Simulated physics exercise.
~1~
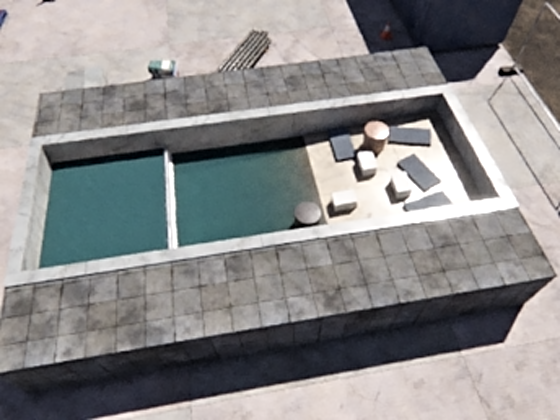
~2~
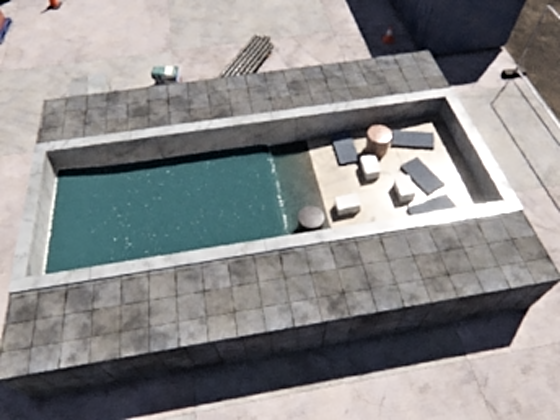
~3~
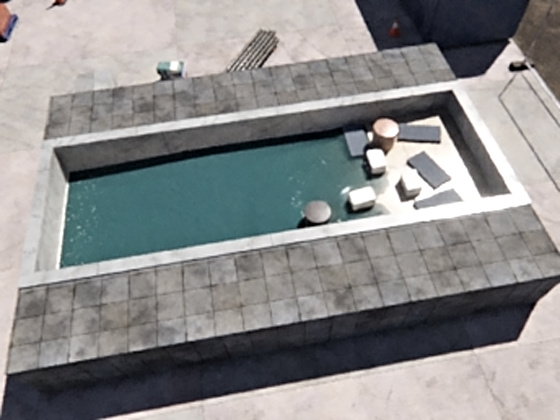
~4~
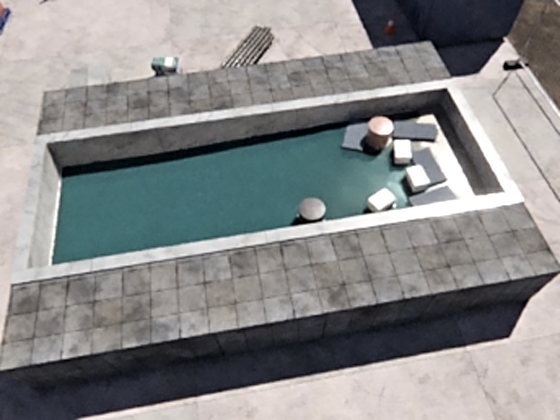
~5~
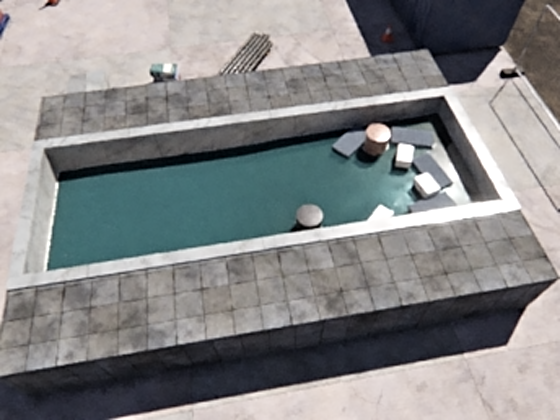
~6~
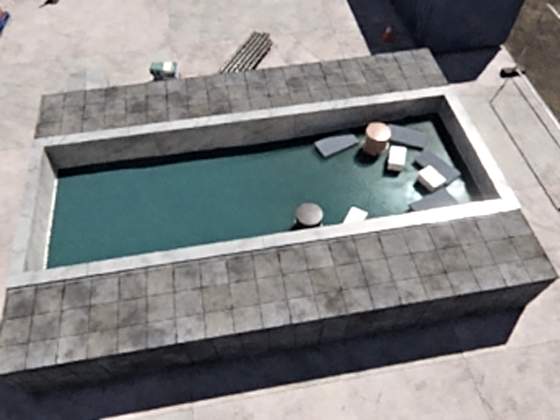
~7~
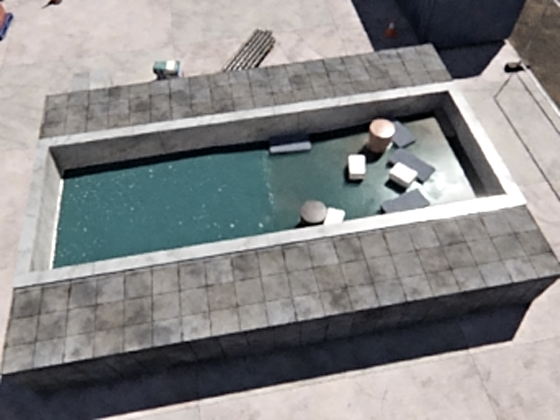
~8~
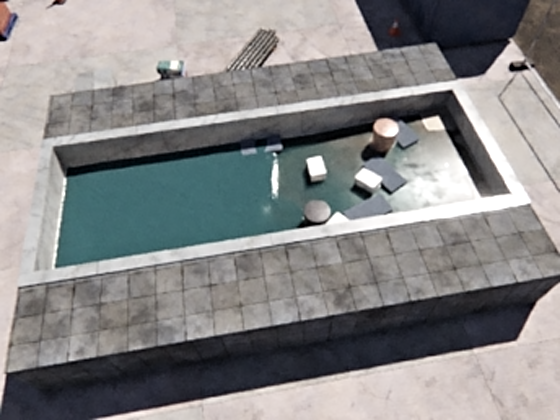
In the video, a barrier in a stone-walled basin disappears and dark green water spreads right over a pale ramp holding white blocks and dark slabs. They shift slightly right, then drift left as the water draws back, ending scattered around the middle and right.
